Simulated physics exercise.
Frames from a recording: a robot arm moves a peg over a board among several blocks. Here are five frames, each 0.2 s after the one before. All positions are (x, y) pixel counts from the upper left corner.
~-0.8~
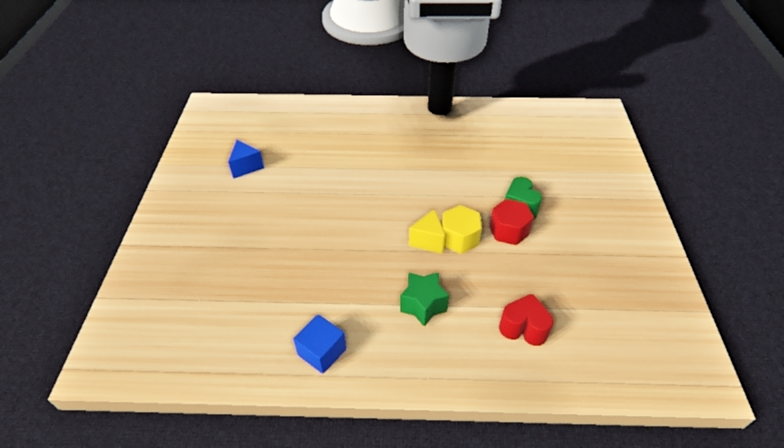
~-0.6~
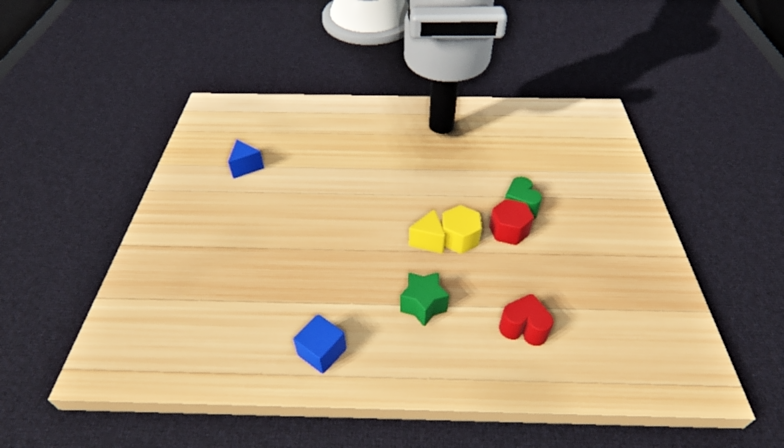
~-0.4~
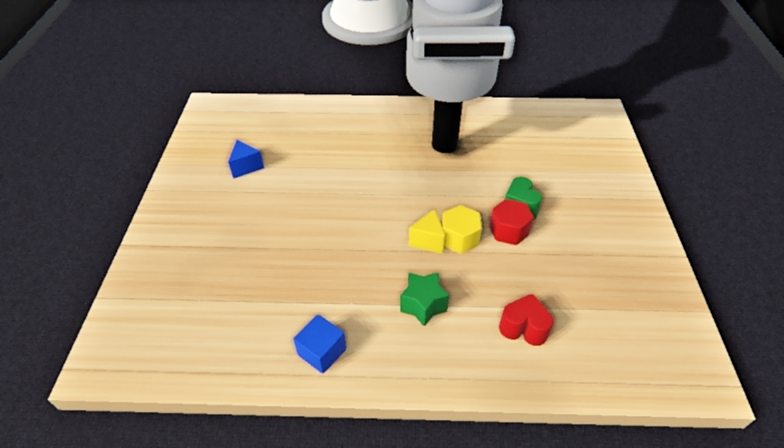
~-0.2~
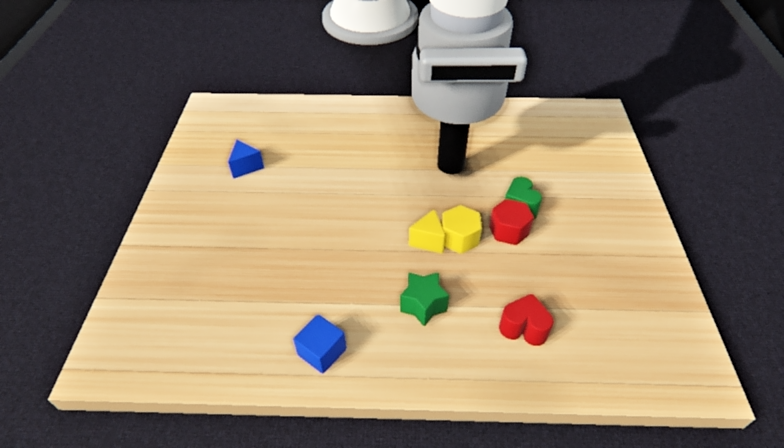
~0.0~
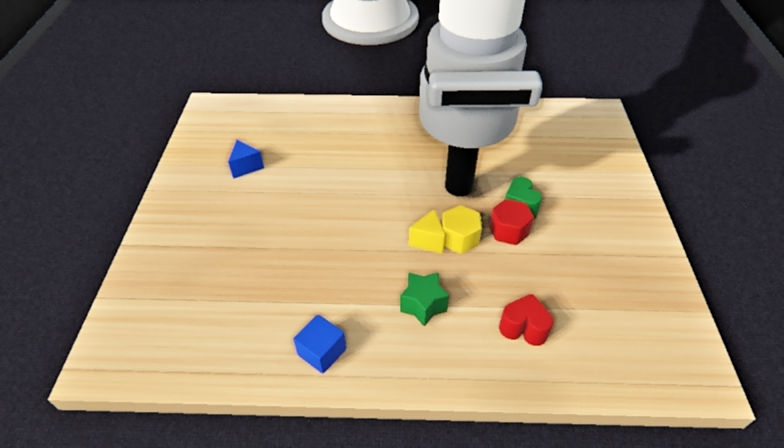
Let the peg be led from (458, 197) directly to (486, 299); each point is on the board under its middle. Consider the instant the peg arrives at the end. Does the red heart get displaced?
No, that is not what happens.
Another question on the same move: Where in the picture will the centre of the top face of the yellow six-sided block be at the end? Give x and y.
In the picture, that point is around (459, 298).
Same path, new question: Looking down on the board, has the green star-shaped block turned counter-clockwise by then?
My answer is no.
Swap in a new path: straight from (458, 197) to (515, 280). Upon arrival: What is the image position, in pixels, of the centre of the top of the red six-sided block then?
Located at (530, 222).
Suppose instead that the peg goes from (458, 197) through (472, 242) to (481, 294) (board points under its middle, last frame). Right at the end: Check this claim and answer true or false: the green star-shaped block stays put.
The statement is false.
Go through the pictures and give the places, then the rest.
The first frame shows peg tip (440, 109); block tops, green star-shaped block (424, 288); yellow six-sided block (462, 220); red heart (529, 312).
The second frame shows peg (441, 126); blocks unchanged.
The third frame shows peg (445, 145); blocks unchanged.
The fourth frame shows peg (451, 166); blocks unchanged.
The fifth frame shows peg (459, 187); green star-shaped block (424, 288); yellow six-sided block (462, 220); red heart (529, 312).
The first path, step by step. One third of the way, peg (468, 218); yellow six-sided block (464, 237).
Two thirds of the way, peg (478, 252); yellow six-sided block (461, 270), turned 40° clockwise.
At the end, peg (488, 289); green star-shaped block (417, 293), turned 25° clockwise; yellow six-sided block (459, 298), turned 90° clockwise; red heart in place.
